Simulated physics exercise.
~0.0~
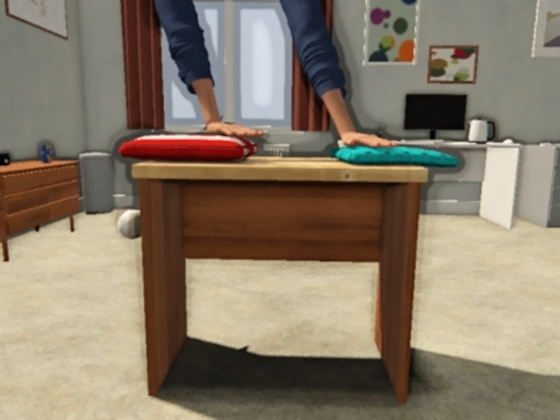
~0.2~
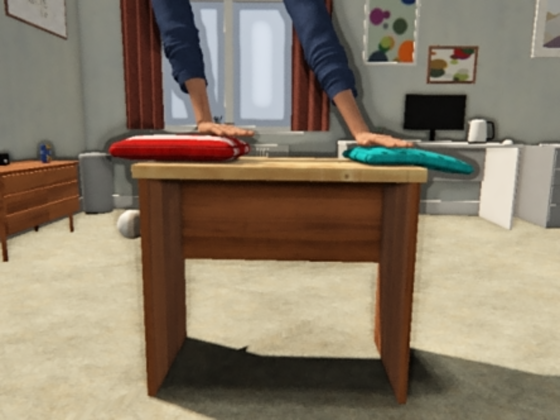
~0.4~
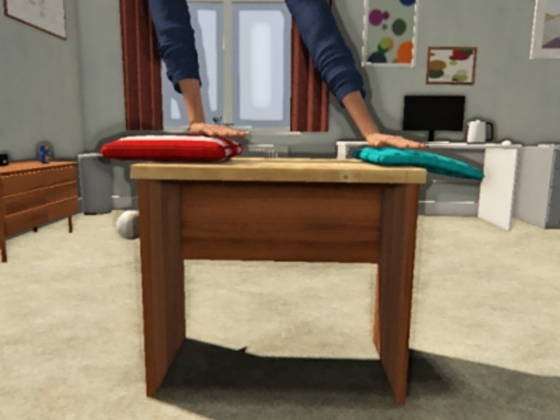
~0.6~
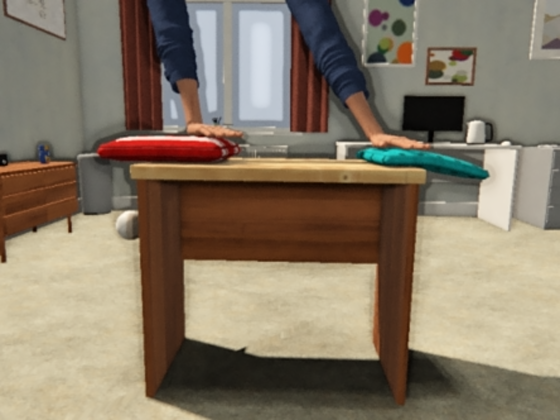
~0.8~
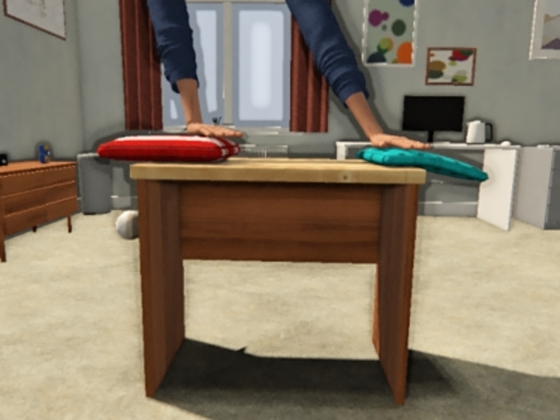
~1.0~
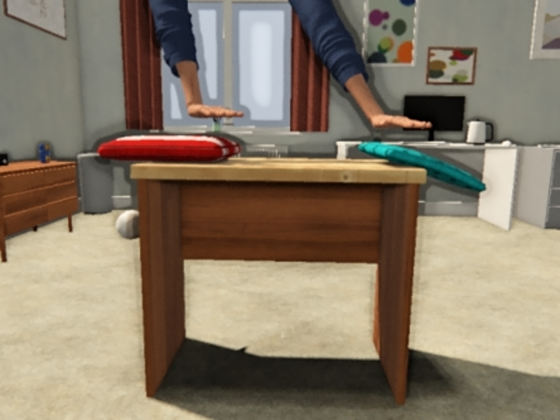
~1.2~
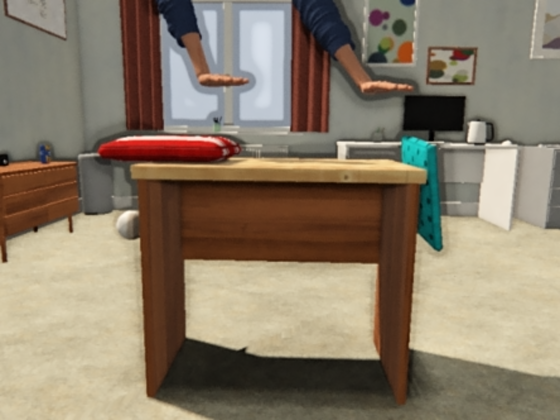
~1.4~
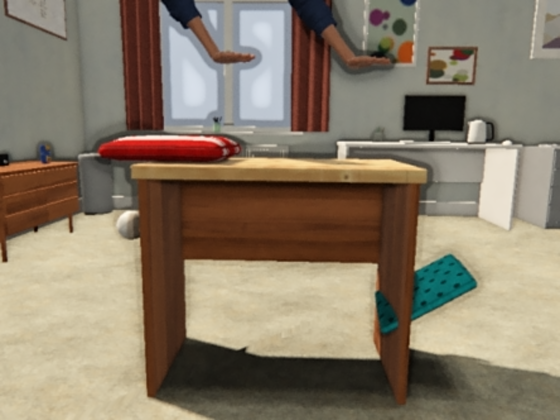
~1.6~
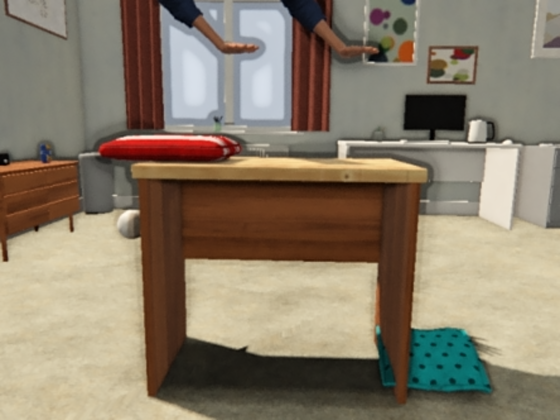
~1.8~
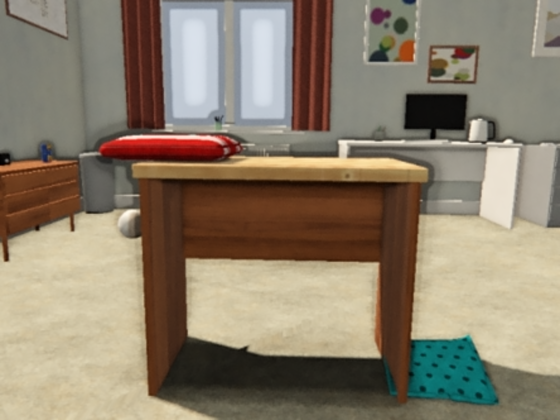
A red cushion and a turquoise seat pad were pushed by two hands toward opposite ends of a wooden bench, and when the hands lifted away, the pad tipped off the right end onto the floor while the cushion stayed on top.
